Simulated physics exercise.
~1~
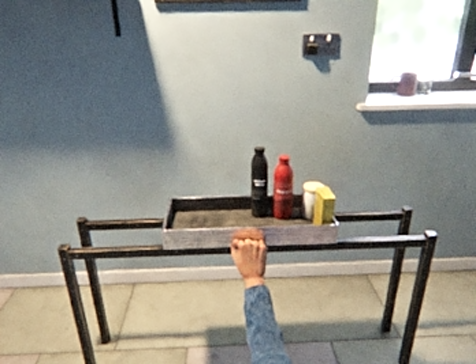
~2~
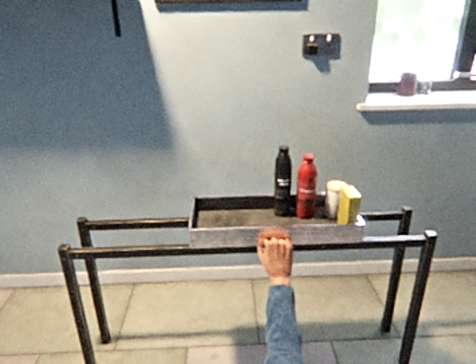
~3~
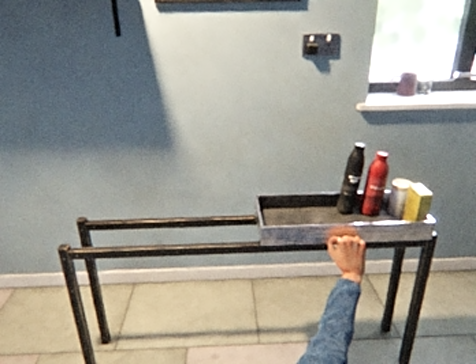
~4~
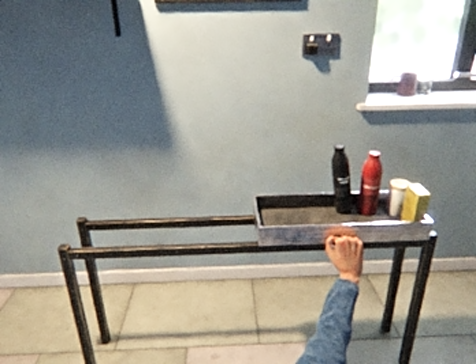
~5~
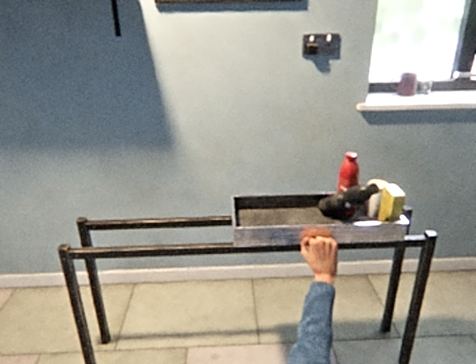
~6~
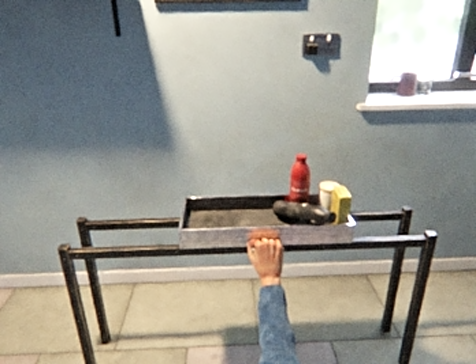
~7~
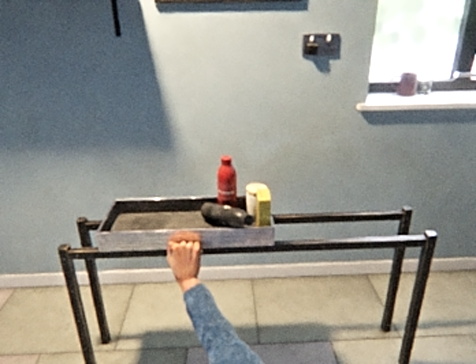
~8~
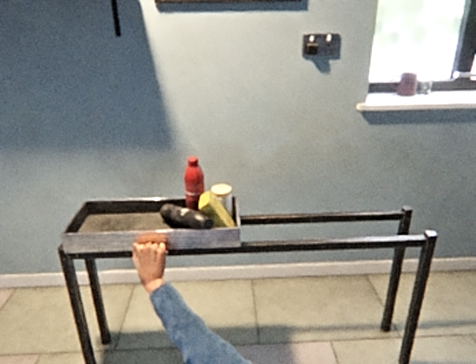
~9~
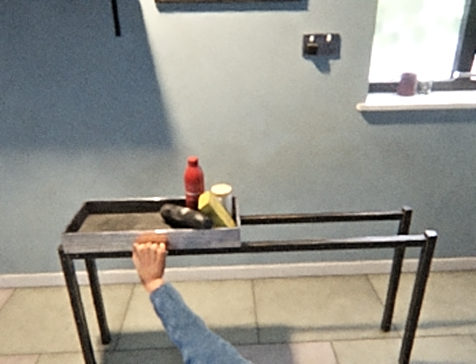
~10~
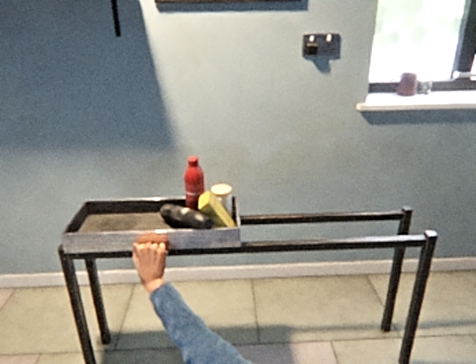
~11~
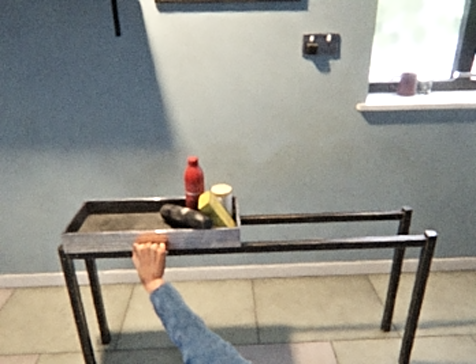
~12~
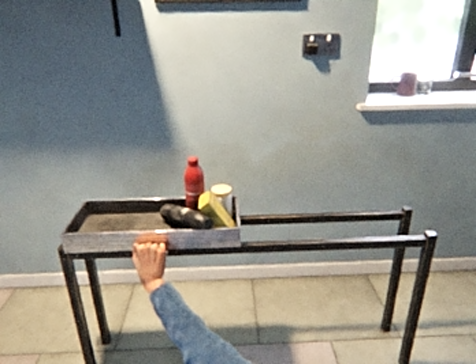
In a room with a pale blue wall, a hand slid a tray along two dark rails to the right, then back to the far left, and the black bottle toppled while the yellow packet ended up leaning and the red bottle stayed standing.
